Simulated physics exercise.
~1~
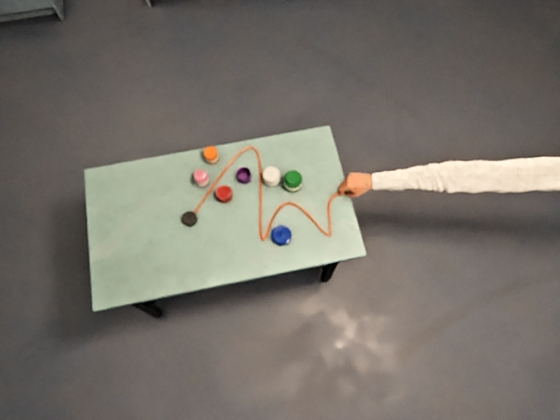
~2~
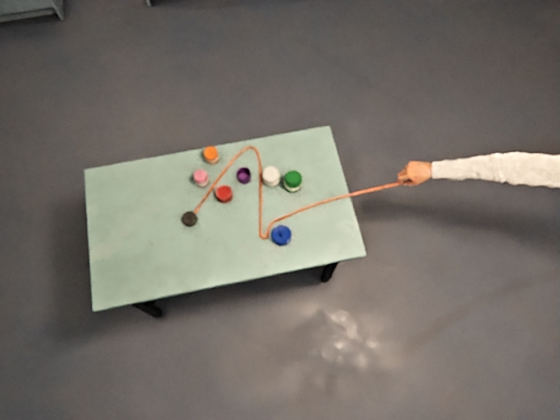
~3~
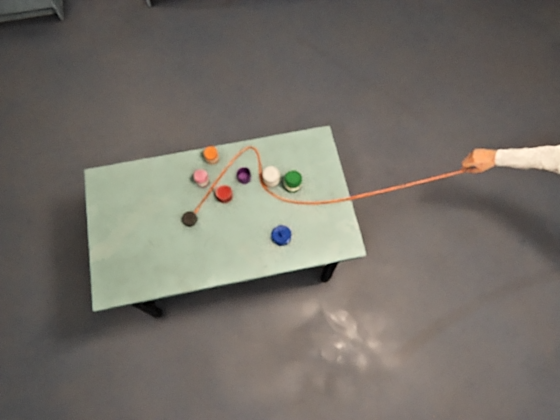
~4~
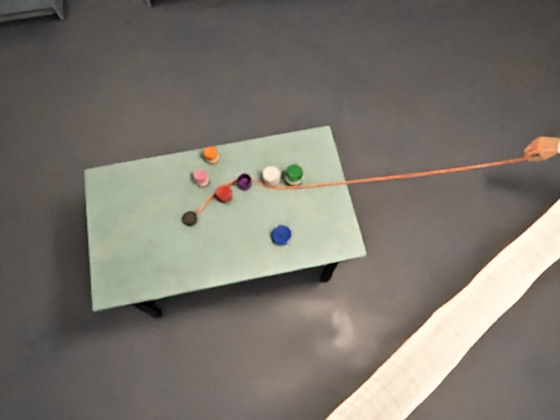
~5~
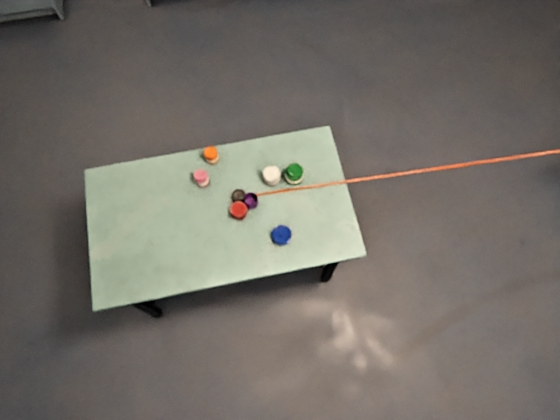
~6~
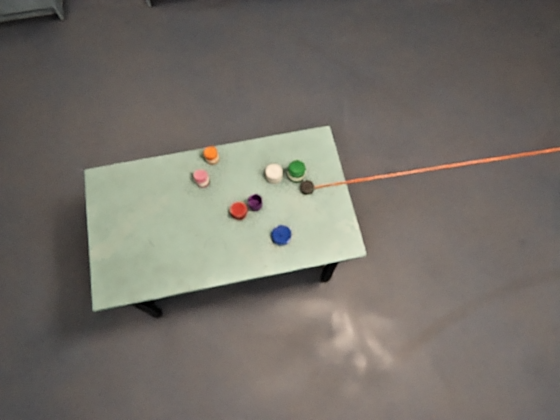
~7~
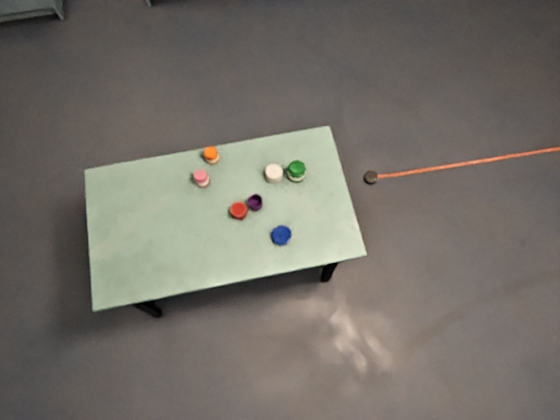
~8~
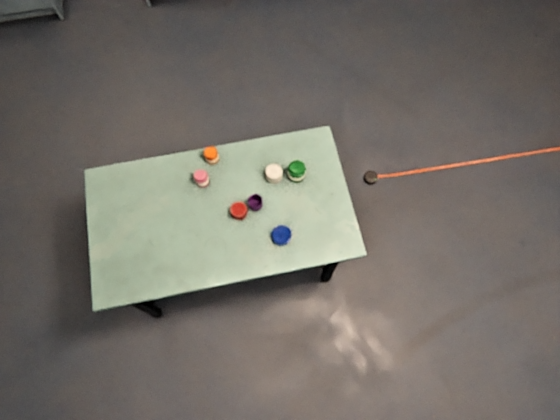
A hand pulls an orange cord, dragging a black puck past containers and off the table.
